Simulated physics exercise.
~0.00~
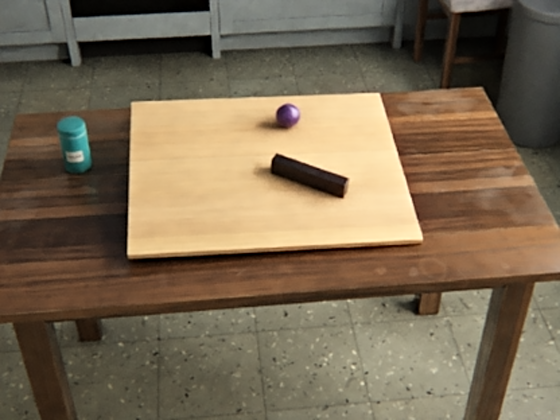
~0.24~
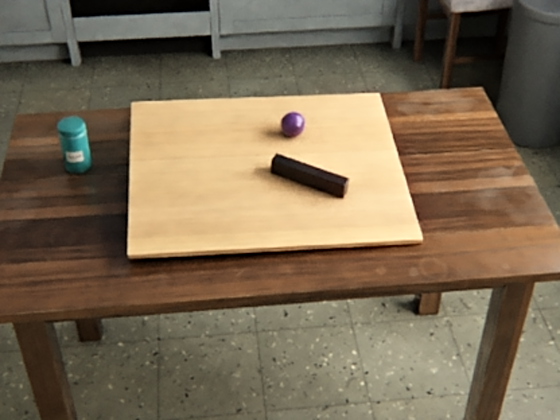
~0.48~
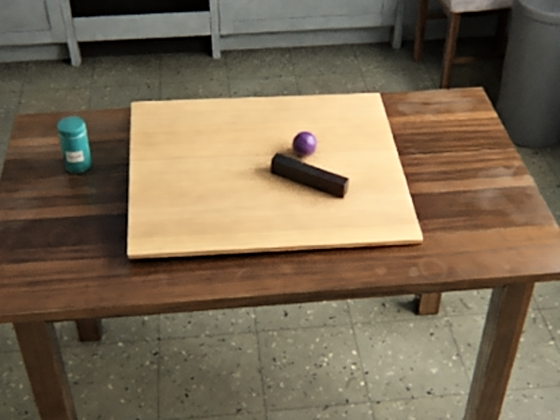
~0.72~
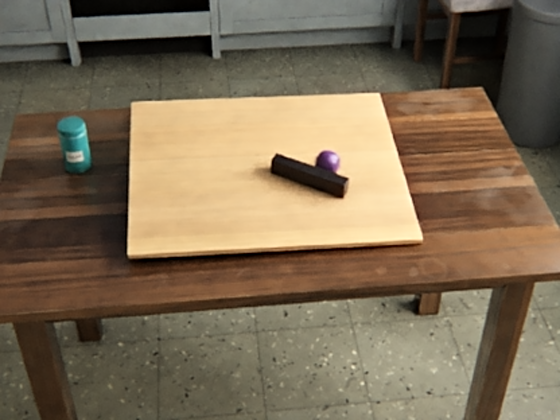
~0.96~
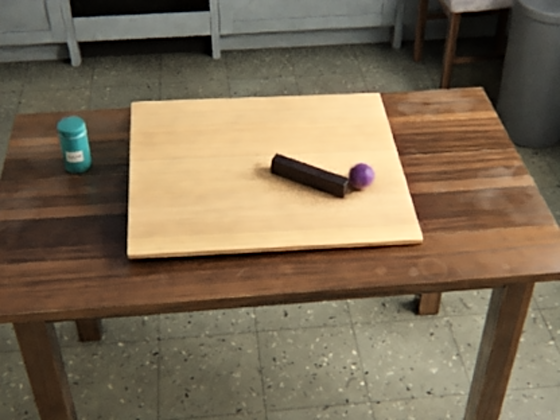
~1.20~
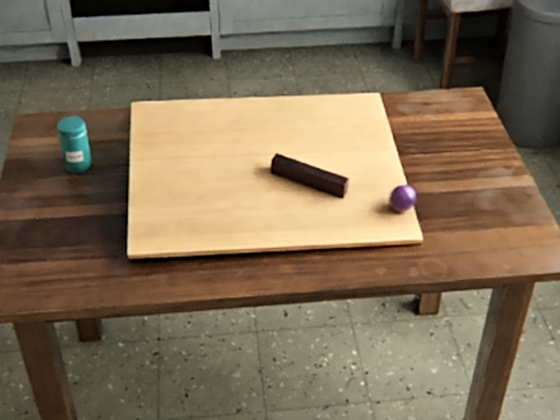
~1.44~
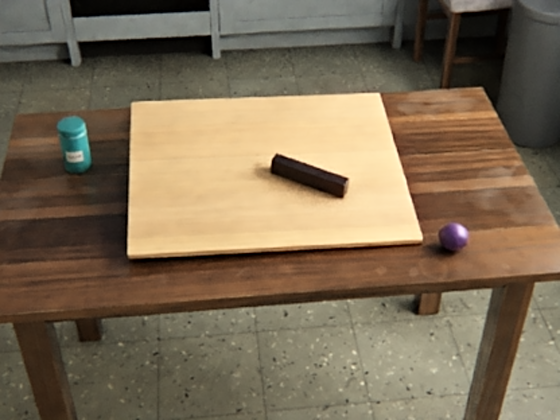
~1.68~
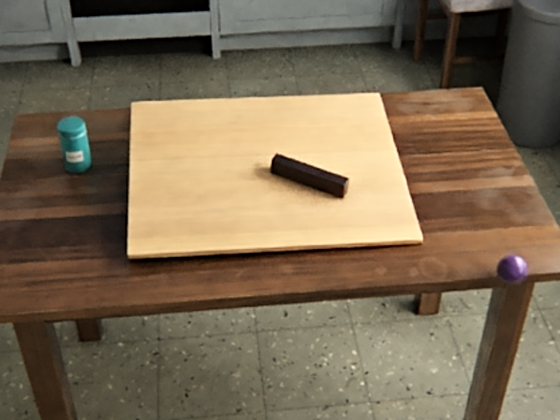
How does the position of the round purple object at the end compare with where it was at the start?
At the start it was near the back of the pale board, behind the dark bar. By the end it was off the board, at the front right corner of the wooden table.
